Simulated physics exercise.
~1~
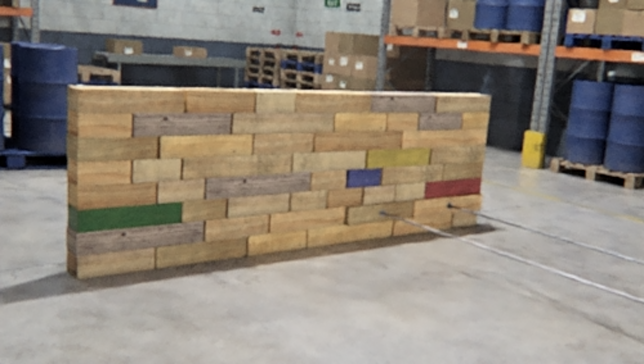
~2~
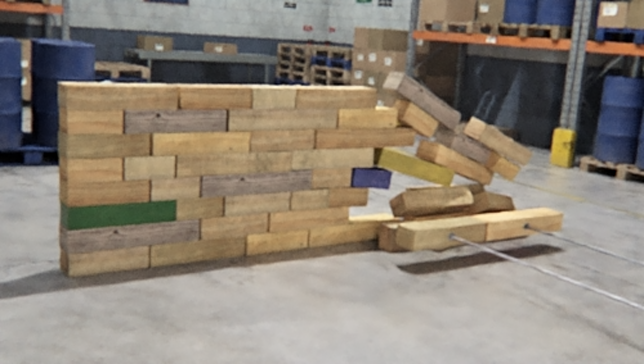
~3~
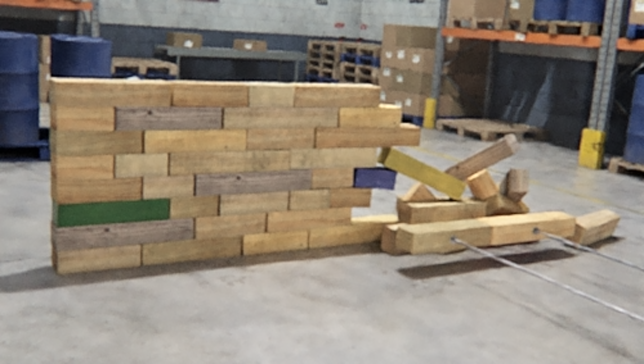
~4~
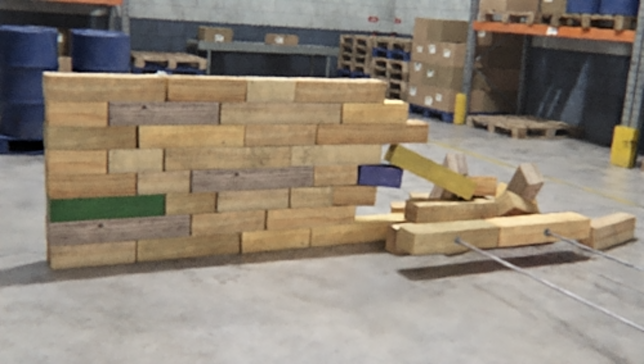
A pronged metal arm drew two neighbouring blocks out of the lower right of a wooden wall, and the right end collapsed into a heap, leaving the yellow block slumped at a slant beside the blue one while the left side stayed standing.
